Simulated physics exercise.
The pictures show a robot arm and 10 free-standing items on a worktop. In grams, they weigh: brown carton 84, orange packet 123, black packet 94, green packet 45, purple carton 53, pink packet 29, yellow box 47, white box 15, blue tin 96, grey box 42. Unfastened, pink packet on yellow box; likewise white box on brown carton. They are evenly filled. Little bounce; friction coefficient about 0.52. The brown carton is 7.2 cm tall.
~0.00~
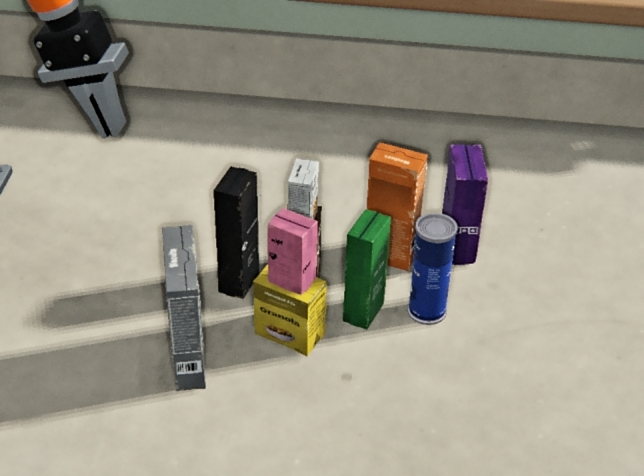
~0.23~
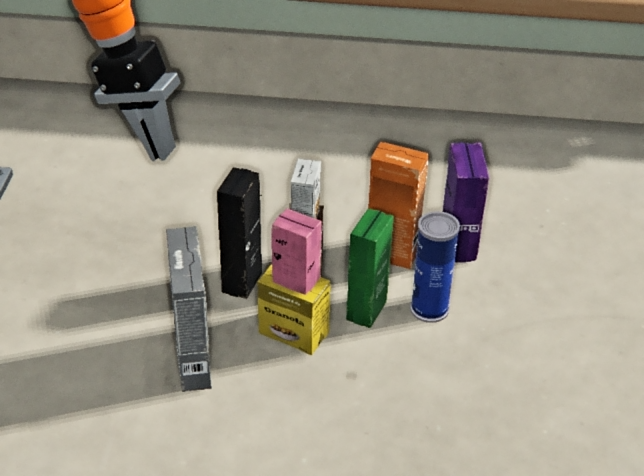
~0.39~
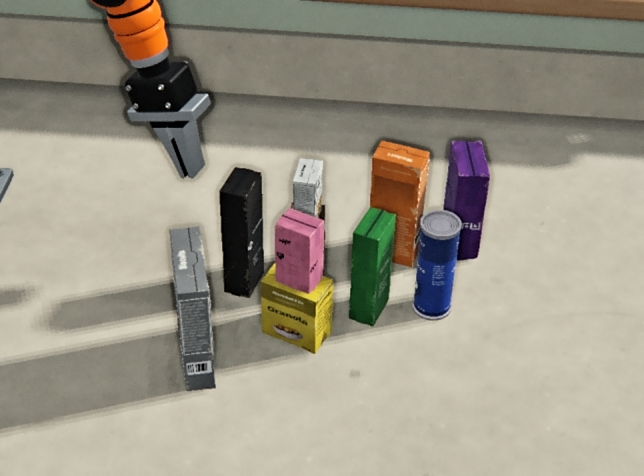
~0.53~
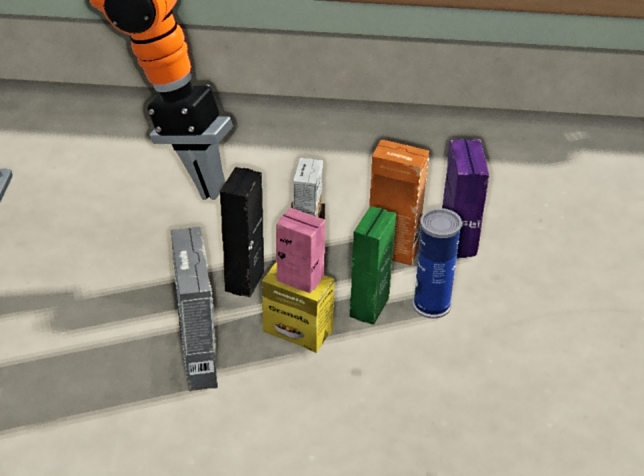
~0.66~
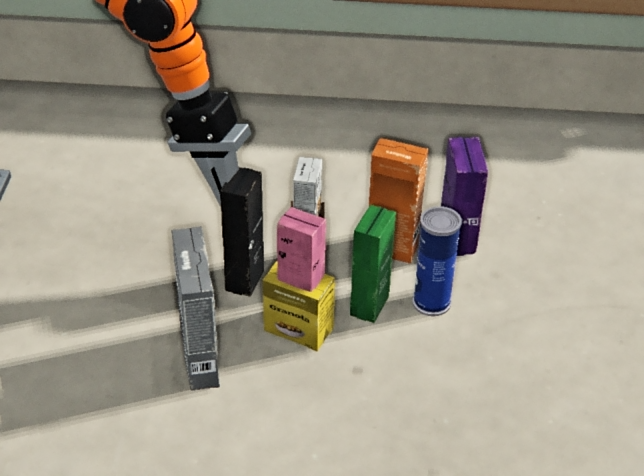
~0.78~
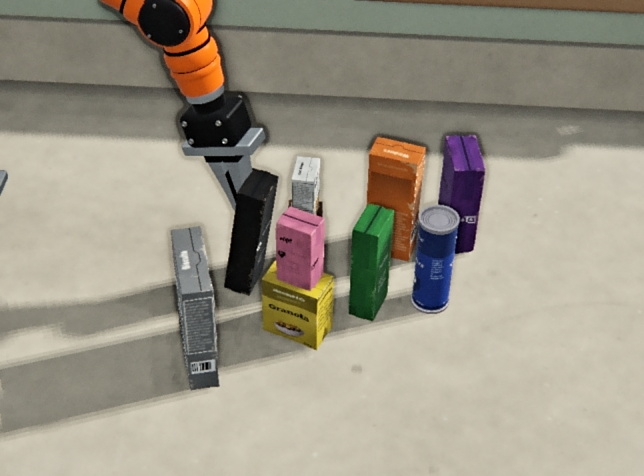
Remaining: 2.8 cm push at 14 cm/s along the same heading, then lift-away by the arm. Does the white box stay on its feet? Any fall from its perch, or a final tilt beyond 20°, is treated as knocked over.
No.
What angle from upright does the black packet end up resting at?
Close to 30 degrees off vertical in the end.
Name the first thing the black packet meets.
The answer is the white box.
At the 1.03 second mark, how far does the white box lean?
Close to 40 degrees off vertical.
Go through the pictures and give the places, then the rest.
Gripper tip (107, 101), black packet (237, 234) not leaning; white box (303, 197), in the first frame.
Gripper tip (158, 126), black packet (240, 234) not leaning; brown carton (305, 250), orange packet (396, 207), in the second frame.
Gripper tip (188, 145), black packet (242, 234) not leaning; green packet (372, 268), purple carton (465, 201), in the third frame.
Gripper tip (210, 167), black packet (243, 233) not leaning; pink packet (300, 251), yellow box (298, 305), in the fourth frame.
Gripper tip (228, 174), black packet (243, 233) not leaning; blue tin (436, 263), grey box (196, 309), in the fifth frame.
Gripper tip (242, 178), black packet (251, 233) tipped 8°; white box (305, 193), in the sixth frame.
By 1.03 s, white box and black packet touch at 0.86 s; brown carton and black packet touch at 0.94 s; tilt white box 36°, black packet 28°.
By 1.33 s, white box and green packet touch at 1.08 s; tilt white box 178°, black packet 28°.
By 1.78 s, tilt white box 180°, black packet 28°.
In the end black packet and white box are over (lying or leaning past 20°); 8 still stand.
